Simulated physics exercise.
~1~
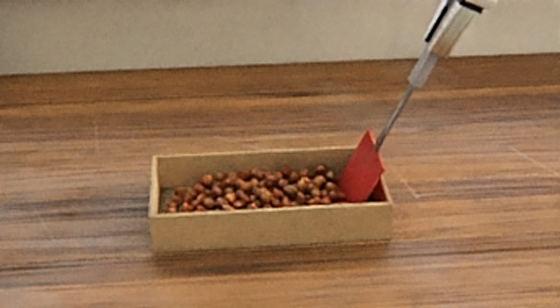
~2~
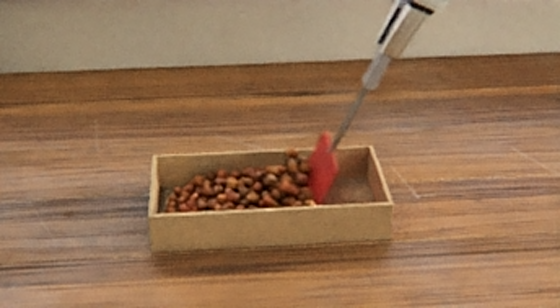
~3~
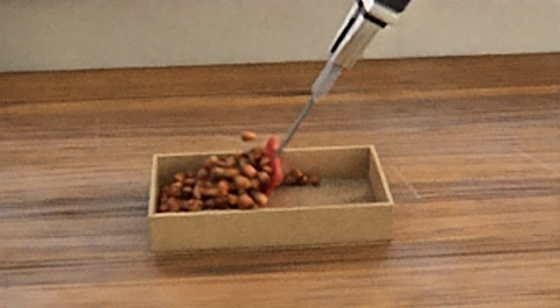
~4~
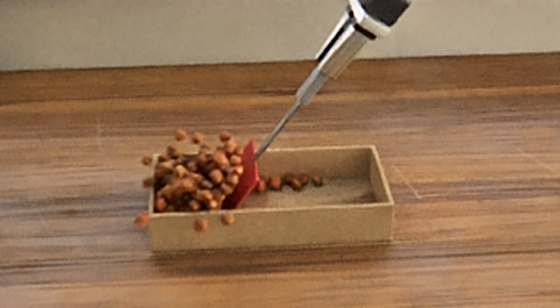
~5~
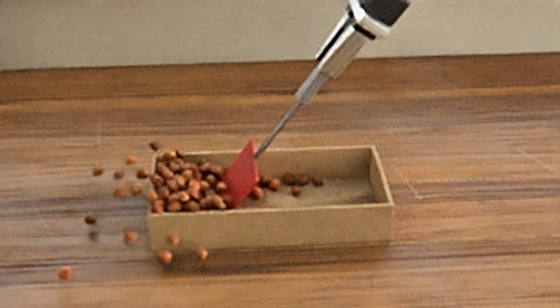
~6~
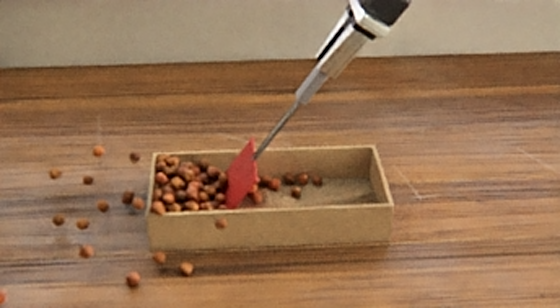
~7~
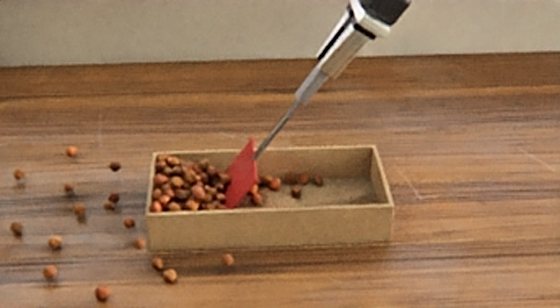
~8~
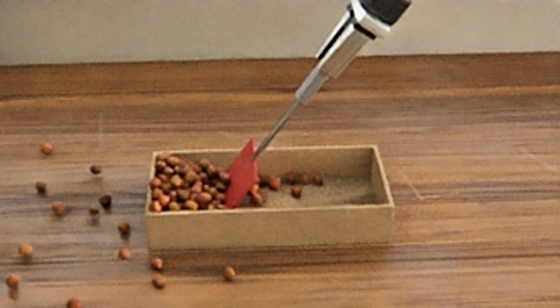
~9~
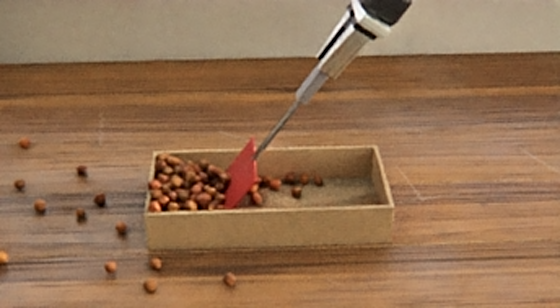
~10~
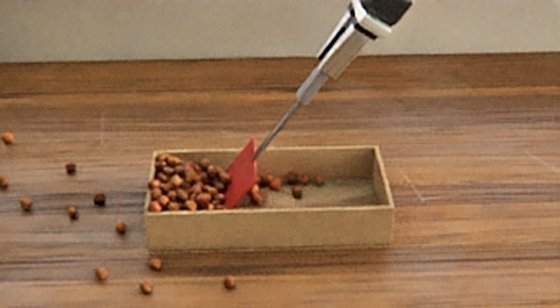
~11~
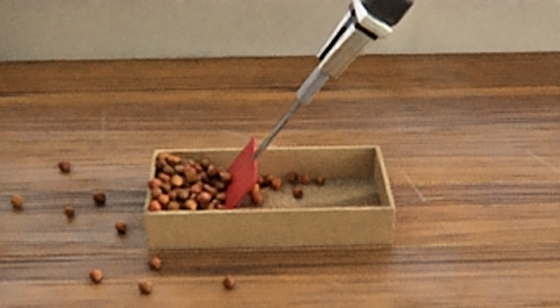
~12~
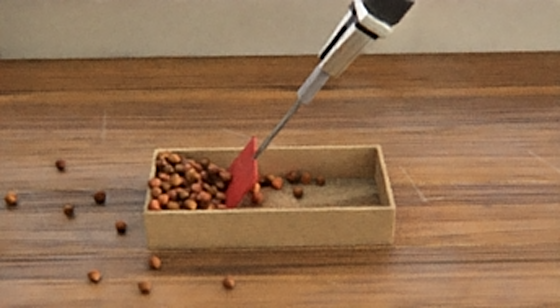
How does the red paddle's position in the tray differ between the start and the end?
At the start the red paddle is at the right end of the tray, and by the end it rests farther left, against the heaped hazelnuts.
